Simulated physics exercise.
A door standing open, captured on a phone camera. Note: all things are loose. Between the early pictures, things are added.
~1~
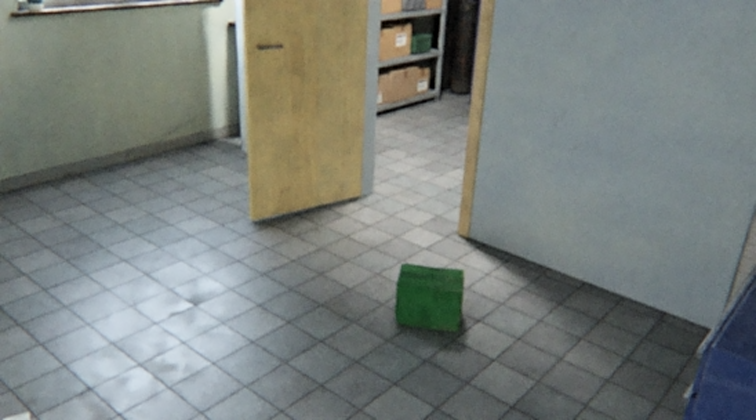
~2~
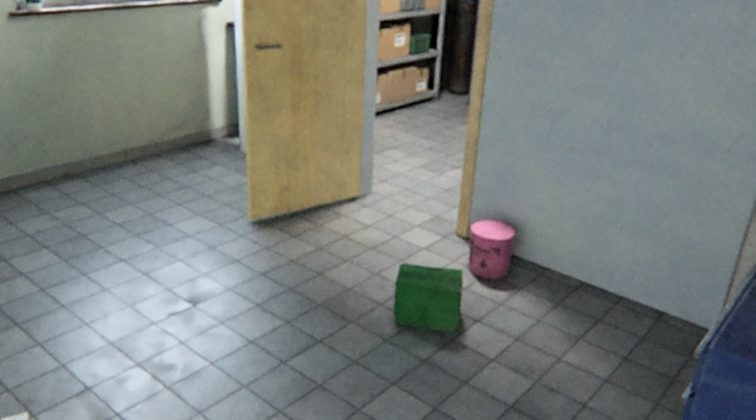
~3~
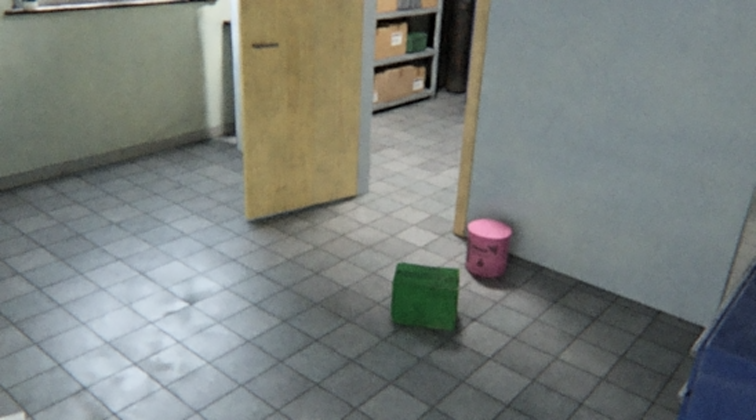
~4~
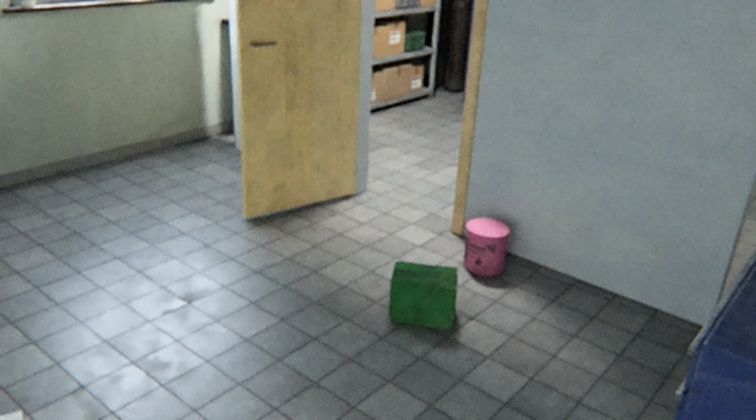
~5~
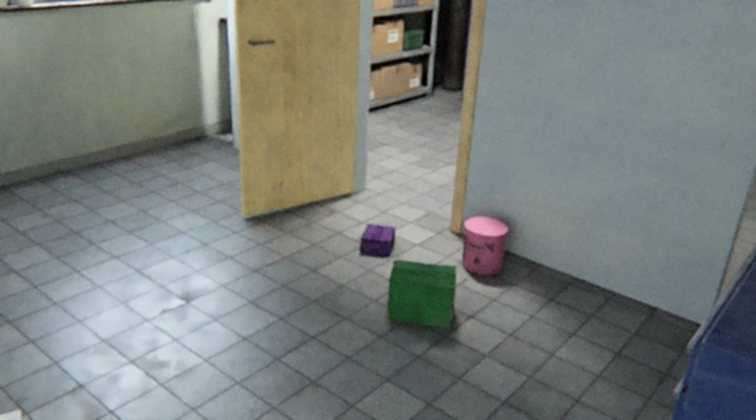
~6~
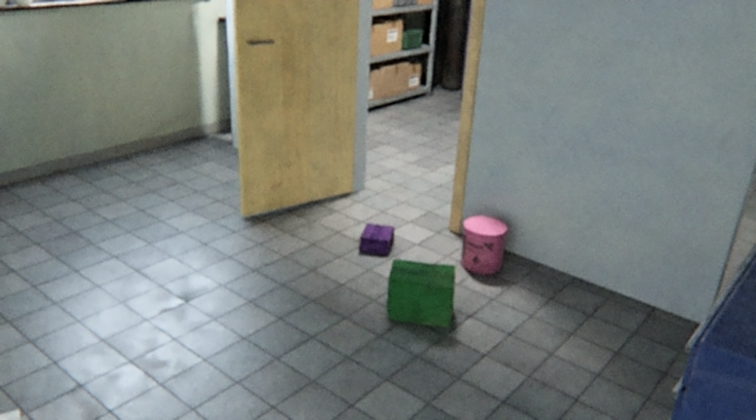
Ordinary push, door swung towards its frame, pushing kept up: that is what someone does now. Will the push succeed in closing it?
Most likely the door will get the whole way.
Then, 1.50 s after the last picture, door 48° open.
Then, 2.00 s after the last picture, door 23° open; purple box slid about its own width near (427, 236).
At rest, door 0° open; moved from the start, purple box; the other 2 in place. Seen from the same camera at the end, purple box near (452, 234).
